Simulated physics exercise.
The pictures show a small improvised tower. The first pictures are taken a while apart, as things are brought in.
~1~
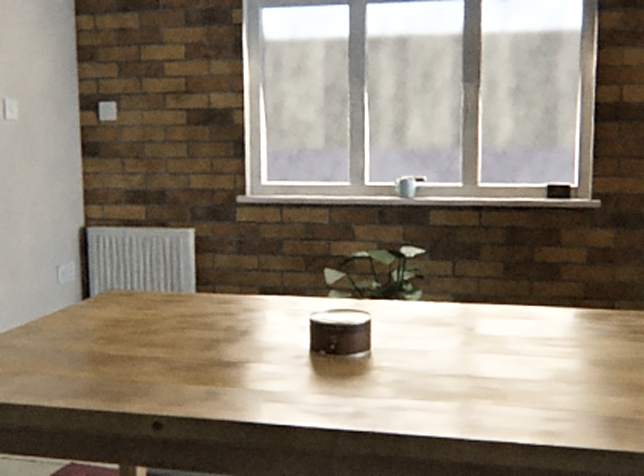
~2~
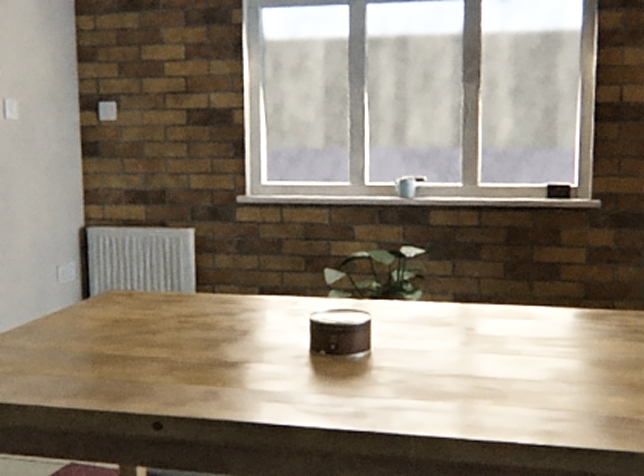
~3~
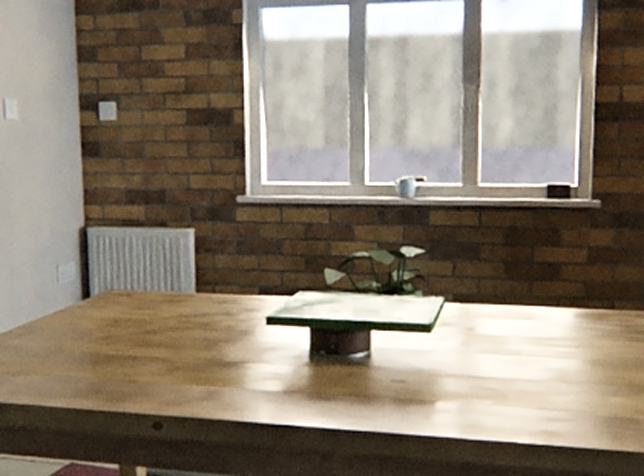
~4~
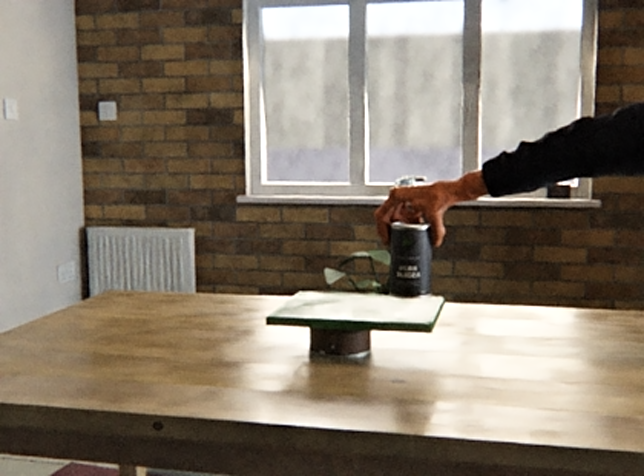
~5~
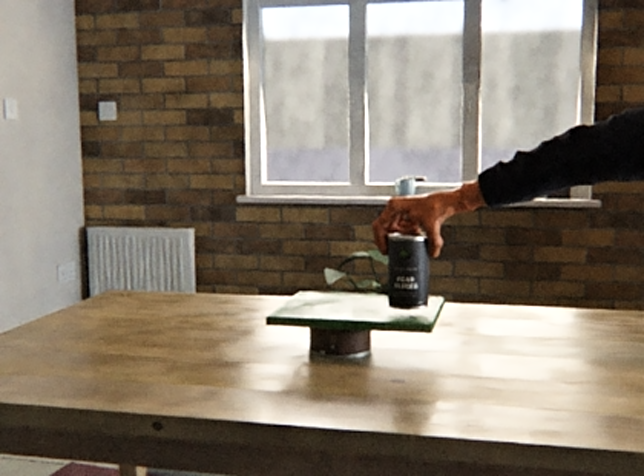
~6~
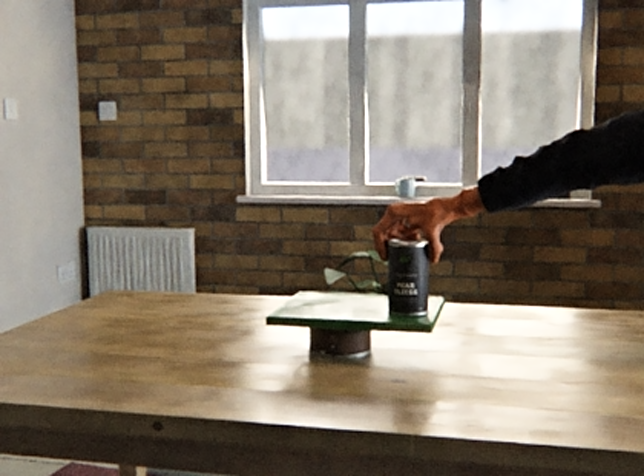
On a wooden table by a brick wall and window, a green lid appeared on top of a small round brown box, then a hand reached in from the right and lowered a black tin onto the lid's right side, keeping hold.
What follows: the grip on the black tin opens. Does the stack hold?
Here the stack comes apart.
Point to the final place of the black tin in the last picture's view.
Around (497, 346).
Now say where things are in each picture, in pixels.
In the first picture, the last thing is not in view yet.
In the second picture, the last thing is not in view yet.
In the third picture, the last thing is not in view yet; green lid (359, 311).
The fourth picture shows still above its spot; black tin (411, 260); green lid (359, 311).
The fifth picture shows still above its spot; black tin (408, 271); green lid (359, 311).
The sixth picture shows set down, still held; black tin (408, 277); green lid (359, 311).
Then, 0.30 s after the last picture, black tin now fallen; green lid tipped 33° from how it was.
Then, 0.40 s after the last picture, green lid tipped 29° from how it was.
Then, 0.60 s after the last picture, green lid tipped 3° from how it was.
At rest, fallen, black tin; moved from the start, green lid; brown tub in place. Seen from the same camera at the end, black tin near (497, 346). The stack gives way.
